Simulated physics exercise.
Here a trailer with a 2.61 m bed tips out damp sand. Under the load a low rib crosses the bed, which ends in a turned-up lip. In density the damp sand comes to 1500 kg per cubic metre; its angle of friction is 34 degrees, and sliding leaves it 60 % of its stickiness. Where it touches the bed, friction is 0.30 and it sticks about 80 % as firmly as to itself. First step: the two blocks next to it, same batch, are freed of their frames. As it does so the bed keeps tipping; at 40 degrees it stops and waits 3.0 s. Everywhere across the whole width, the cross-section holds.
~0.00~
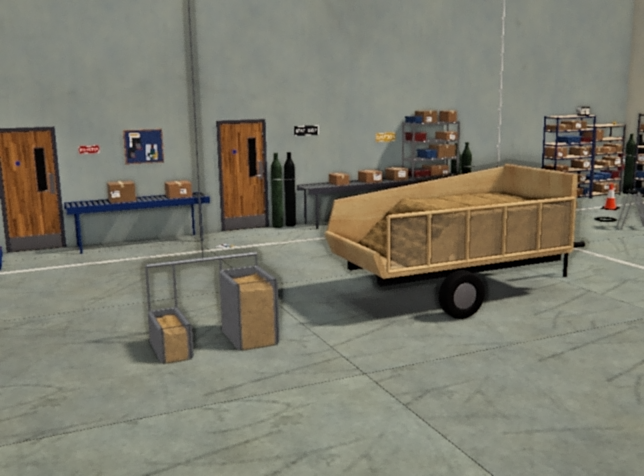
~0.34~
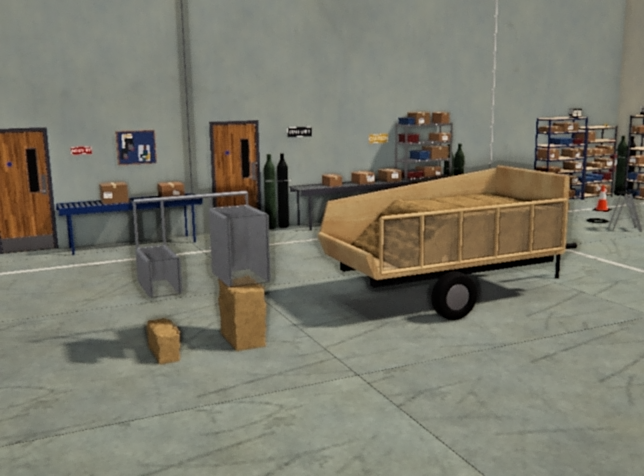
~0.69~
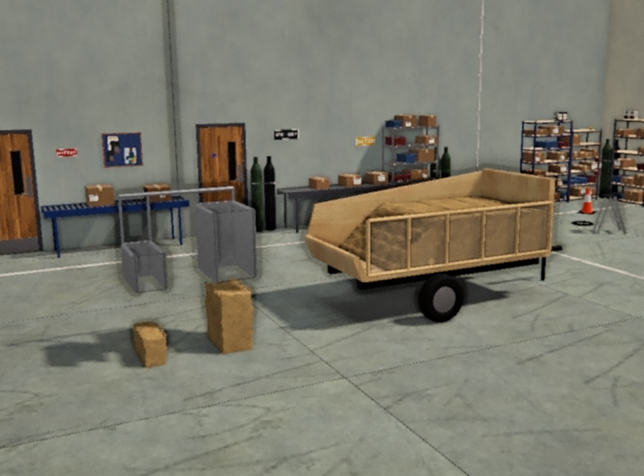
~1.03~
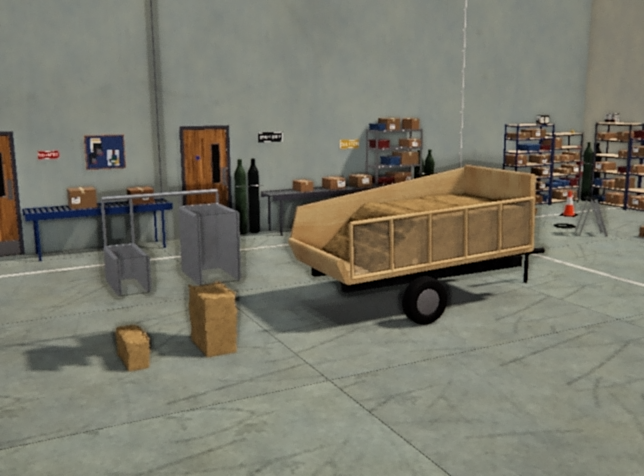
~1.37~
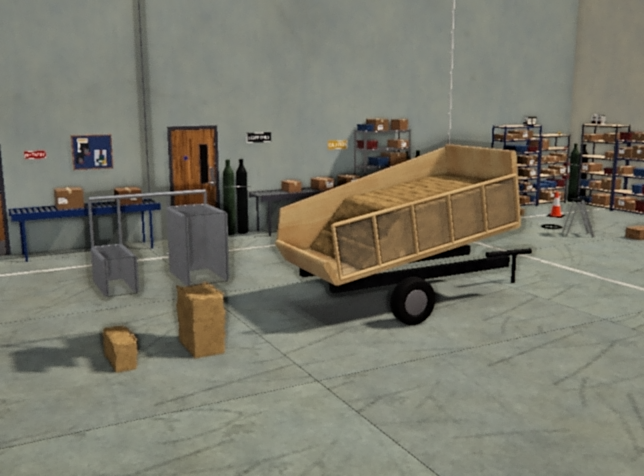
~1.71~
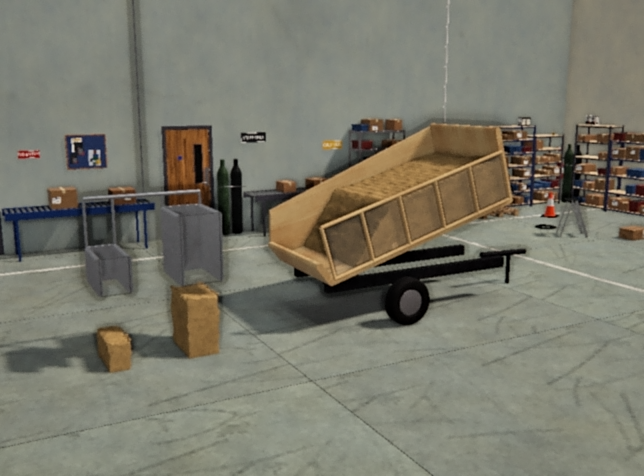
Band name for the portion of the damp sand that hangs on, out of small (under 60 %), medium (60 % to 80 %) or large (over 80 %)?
Large is the band.
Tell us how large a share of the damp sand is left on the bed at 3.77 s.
Roughly 100 per cent.
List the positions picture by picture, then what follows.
Top of the high end at (573, 177), tilt 0 degrees; foremost bit of the damp sand at (414, 265); block heights 30 cm, 64 cm (left to right), in the first picture.
Top of the high end at (565, 179), tilt 0 degrees; foremost bit of the damp sand at (406, 266); block heights 30 cm, 64 cm (left to right), in the second picture.
Top of the high end at (550, 182), tilt 0 degrees; foremost bit of the damp sand at (393, 269); block heights 30 cm, 64 cm (left to right), in the third picture.
Top of the high end at (531, 178), tilt 2 degrees; foremost bit of the damp sand at (377, 268); block heights 30 cm, 64 cm (left to right), in the fourth picture.
Top of the high end at (511, 155), tilt 9 degrees; foremost bit of the damp sand at (365, 266); block heights 30 cm, 64 cm (left to right), in the fifth picture.
Top of the high end at (496, 131), tilt 16 degrees; foremost bit of the damp sand at (358, 262); block heights 30 cm, 64 cm (left to right), in the sixth picture.
After 2.33 s, the tilt is 29 degrees and 100 % is on the bed.
After 3.05 s, the tilt is 40 degrees and 100 % is on the bed.
After 3.77 s, the tilt is 40 degrees and 100 % is on the bed.
After 4.49 s, the tilt is 40 degrees and 99 % is on the bed.
After 5.98 s, the tilt is 40 degrees and 97 % is on the bed.
